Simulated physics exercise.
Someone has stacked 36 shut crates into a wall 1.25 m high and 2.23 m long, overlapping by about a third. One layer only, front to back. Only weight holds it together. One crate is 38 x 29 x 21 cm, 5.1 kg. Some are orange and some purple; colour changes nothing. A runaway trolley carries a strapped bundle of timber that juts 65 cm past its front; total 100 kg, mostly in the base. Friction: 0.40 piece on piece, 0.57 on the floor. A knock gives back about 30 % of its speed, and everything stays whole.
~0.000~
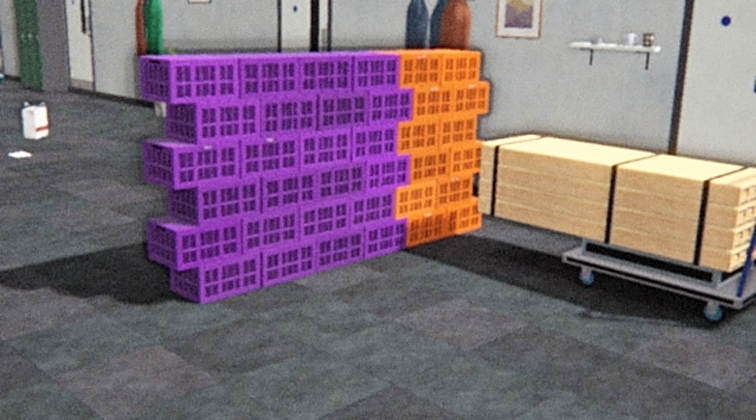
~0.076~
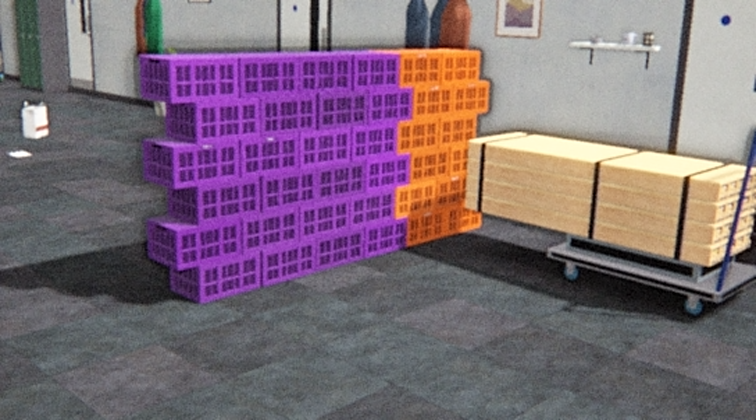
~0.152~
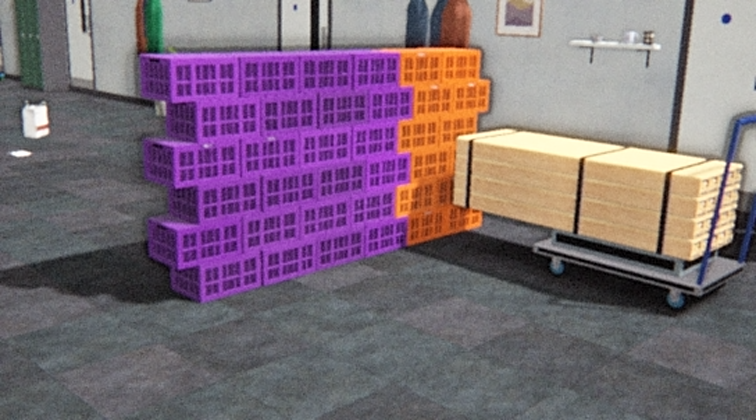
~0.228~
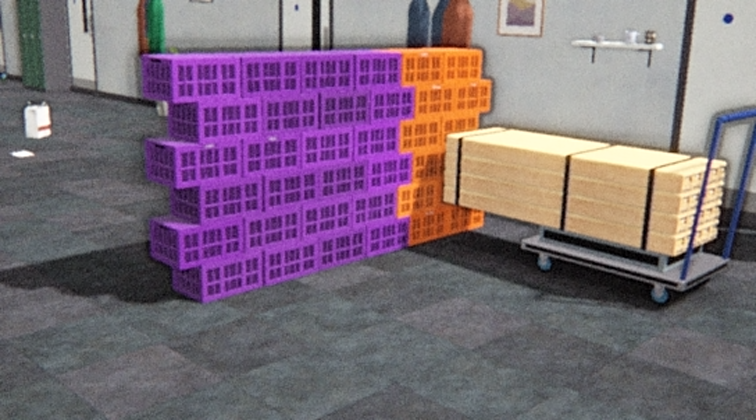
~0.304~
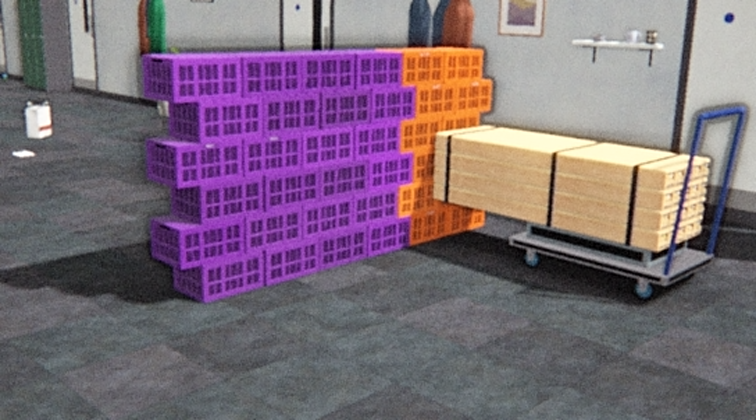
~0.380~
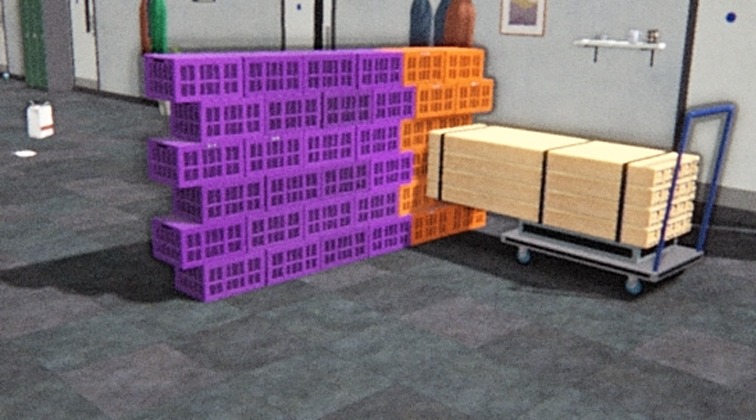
A wall of purple and orange crates stands as a loaded trolley slides left against it.
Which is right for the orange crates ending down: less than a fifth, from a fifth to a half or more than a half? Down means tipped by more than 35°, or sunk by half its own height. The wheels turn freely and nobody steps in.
More than a half of them.
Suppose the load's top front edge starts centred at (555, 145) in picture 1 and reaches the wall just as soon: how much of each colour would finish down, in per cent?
Then orange 80, purple 20 per cent.
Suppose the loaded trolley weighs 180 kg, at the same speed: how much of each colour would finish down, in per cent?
In that case orange 80, purple 20 per cent.
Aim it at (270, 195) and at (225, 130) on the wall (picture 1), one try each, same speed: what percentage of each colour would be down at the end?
Orange 0 then 0, purple 0 then 40 per cent.
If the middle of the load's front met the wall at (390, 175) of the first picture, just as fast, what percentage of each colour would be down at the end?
In that case orange 0, purple 0 per cent.
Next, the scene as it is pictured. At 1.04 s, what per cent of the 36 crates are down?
0 per cent by then.
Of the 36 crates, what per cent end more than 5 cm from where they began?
Shifted: 45 per cent.
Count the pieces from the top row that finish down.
4 from that row.
After 1.04 s, load 23 cm past the wall's line, still rolling; none of the 12 orange crates down (0 of 36 in all colours); top orange crate leaning 9°.
After 1.66 s, load 24 cm past the wall's line, stopped; 10 of the 12 orange crates down (16 of 36 in all colours); top orange crate leaning 43°, 30 cm lower.
After 2.10 s, load 24 cm past the wall's line, stopped; 10 of the 12 orange crates down (16 of 36 in all colours); top orange crate on its side.
At rest (3.8 s), load 24 cm past the wall's line, stopped; 10 of the 12 orange crates down (16 of 36 in all colours); top orange crate on its side; top purple crate unmoved. That is 83 per cent. As the last picture would show them, middles, top orange crate near (268, 173), top purple crate near (193, 77).
